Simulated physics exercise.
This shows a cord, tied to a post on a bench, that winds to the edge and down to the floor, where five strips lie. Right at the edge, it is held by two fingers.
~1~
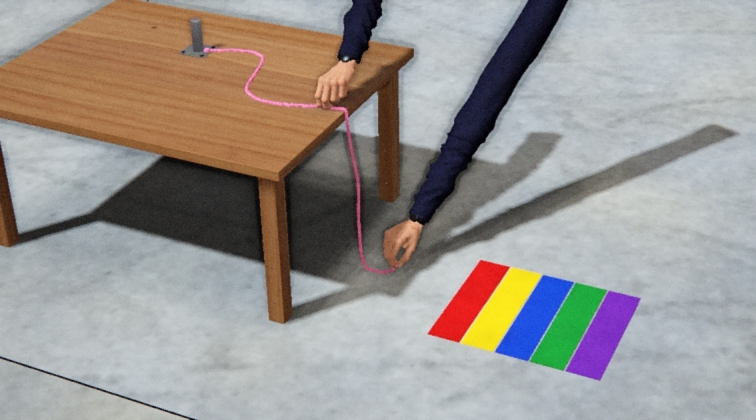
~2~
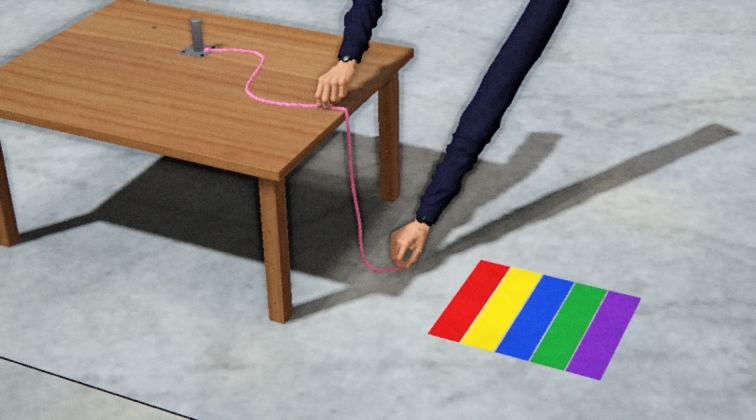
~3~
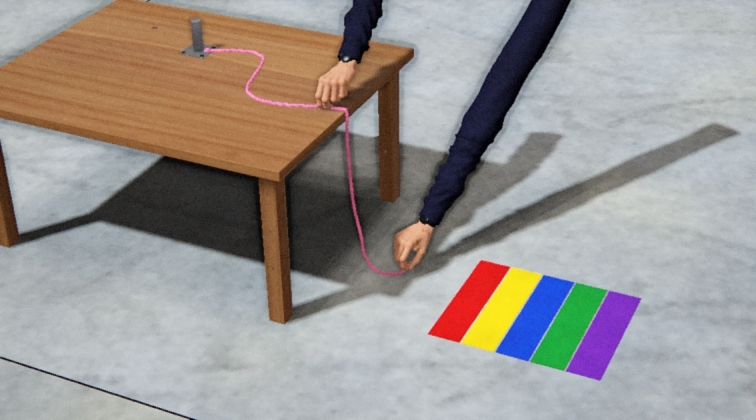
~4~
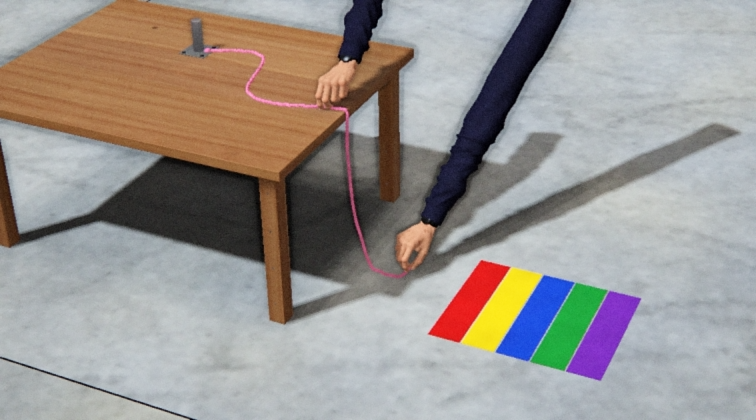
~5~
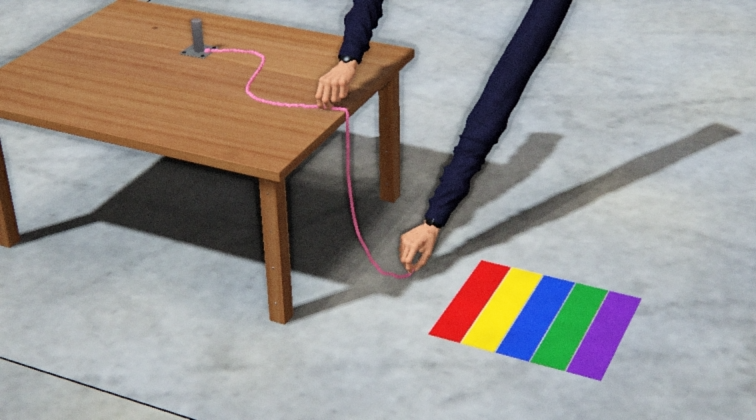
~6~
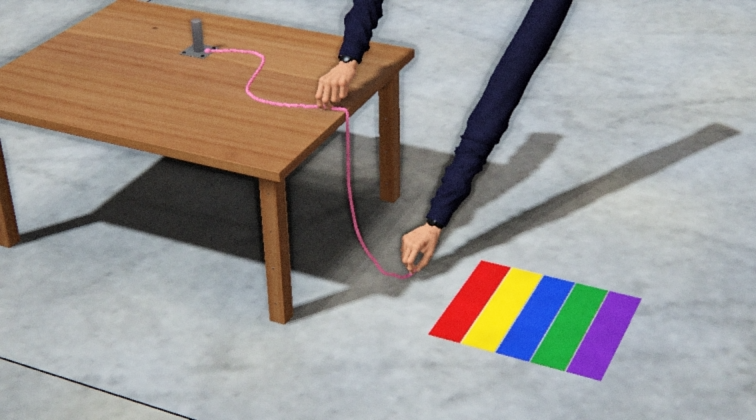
The clip shows a pink cord running from a post across a wooden table and over its edge, pressed there by one hand, while another hand near the floor draws the lower end slightly right, beside five coloured strips.
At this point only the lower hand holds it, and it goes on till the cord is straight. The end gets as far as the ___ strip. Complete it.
The end gets as far as the green strip.
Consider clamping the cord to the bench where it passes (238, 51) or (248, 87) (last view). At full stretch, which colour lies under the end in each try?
Green; yellow.
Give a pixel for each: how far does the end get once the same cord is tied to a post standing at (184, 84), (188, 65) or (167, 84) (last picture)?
Roughly (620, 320), (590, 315) and (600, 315).
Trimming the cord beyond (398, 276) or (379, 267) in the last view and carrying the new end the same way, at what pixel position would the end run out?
Case by case: (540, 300), then (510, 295).
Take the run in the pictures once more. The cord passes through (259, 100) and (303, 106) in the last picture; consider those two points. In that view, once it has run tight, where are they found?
First one close to (327, 99), second close to (364, 122).
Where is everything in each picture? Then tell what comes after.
The first picture shows end (397, 265); red (453, 324); yellow (486, 332); blue (520, 341); green (555, 351); purple (591, 360).
The second picture shows end (404, 267); cord through (240, 50) (256, 74) (270, 102) (344, 111) (353, 183) (361, 247).
The third picture shows end (407, 268).
The fourth picture shows end (409, 269); cord through (241, 51) (256, 74) (270, 103) (344, 112) (350, 182) (364, 247).
The fifth picture shows end (413, 270).
The sixth picture shows end (415, 270); cord through (241, 51) (256, 74) (271, 103) (344, 112) (349, 182) (364, 247).
Soon after, end near (519, 296); over yellow.
After that, end near (554, 305); over blue.
At the stop, end near (575, 310); over green. It gets as far as the green strip.
